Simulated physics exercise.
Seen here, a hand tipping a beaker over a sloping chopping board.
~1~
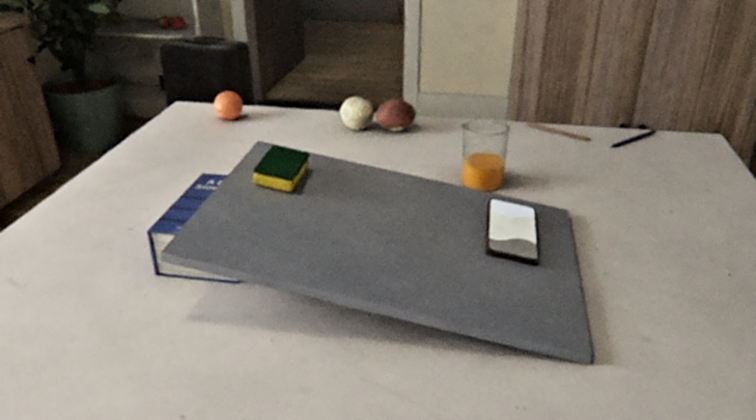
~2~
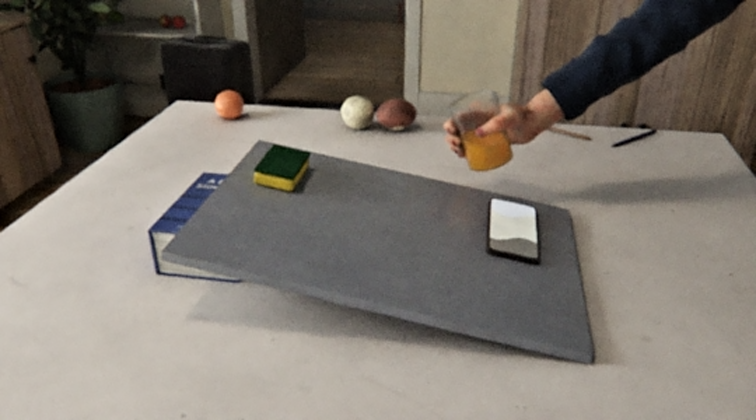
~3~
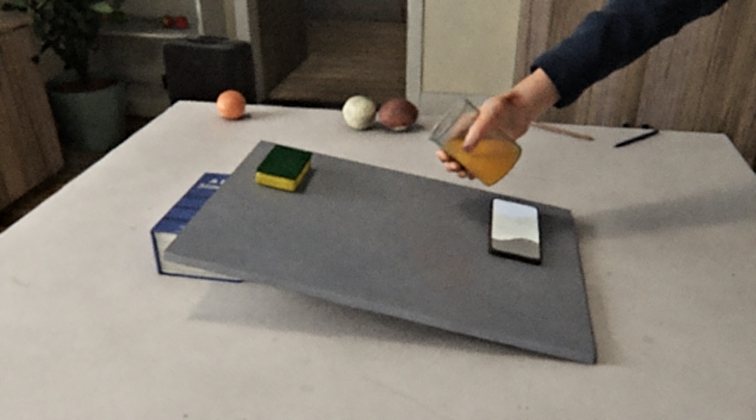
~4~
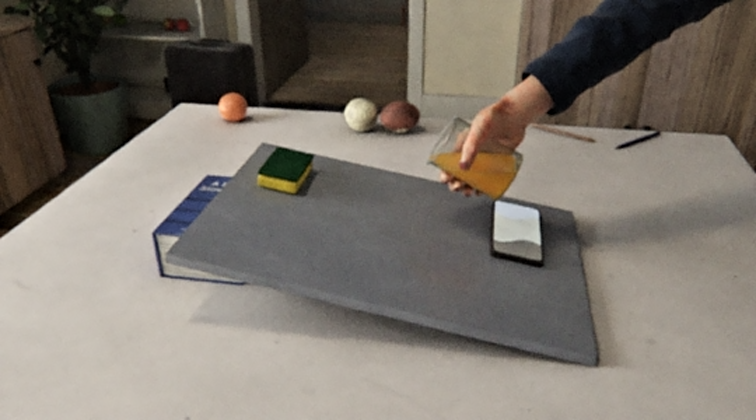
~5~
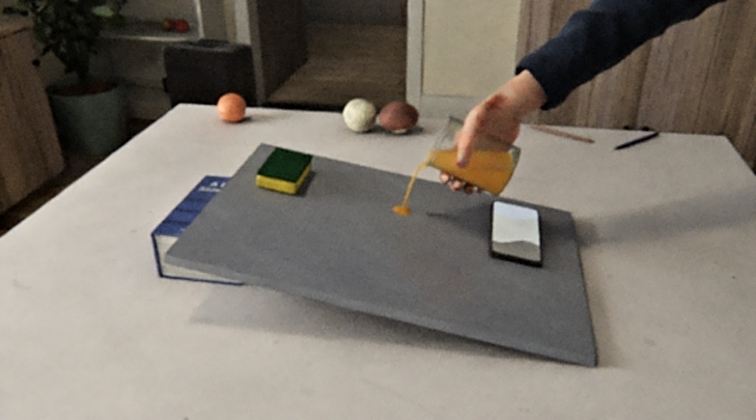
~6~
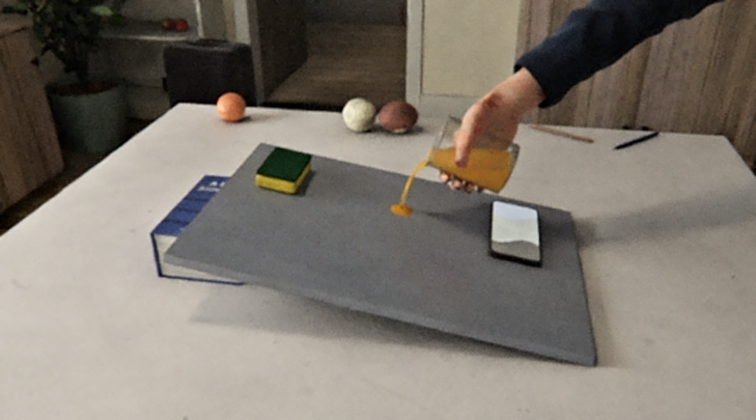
A hand in a dark blue sleeve lifts a glass beaker of orange liquid from behind a sloping grey board and tips it leftward, until a thin stream lands on the board. The board slopes down to the right on a pale table, a blue book under its left side, seen from slightly above by a nearly still camera. A green-and-yellow sponge sits at left, a phone at right.
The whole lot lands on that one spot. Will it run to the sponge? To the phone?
The sponge escapes and the phone is reached.
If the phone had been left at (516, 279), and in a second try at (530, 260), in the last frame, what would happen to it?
In the first try it gets wet; in the second it is reached.
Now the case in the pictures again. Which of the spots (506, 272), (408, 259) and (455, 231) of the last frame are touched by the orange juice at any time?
The first is in the puddle; the next dry; the last reached.
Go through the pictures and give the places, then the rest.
The first frame shows the chopping board slopes down to the right; beaker (485, 154) about a third full; sponge (282, 168); phone (512, 230).
The second frame shows beaker about a third full, surface at (484, 138); sponge (282, 168).
The third frame shows beaker (476, 142) tipped 50° with all of its load; phone (514, 230).
The fourth frame shows the chopping board slopes down to the right; beaker (474, 157) tipped 60° with all of its load; sponge (286, 170).
The fifth frame shows the first of it lands; beaker (472, 155) tipped 65° with all of its load; phone (515, 232).
The sixth frame shows the first of it lands; beaker (471, 154) tipped 70° with nearly all of its load; sponge (284, 170); phone (514, 232).
A moment on, it runs down to the right; the sponge is untouched; the phone is reached.
Further on, it runs down to the right and off the end; the sponge is untouched; the phone is reached.
When it is over, it runs down to the right and off the end; the sponge is untouched; the phone is reached.
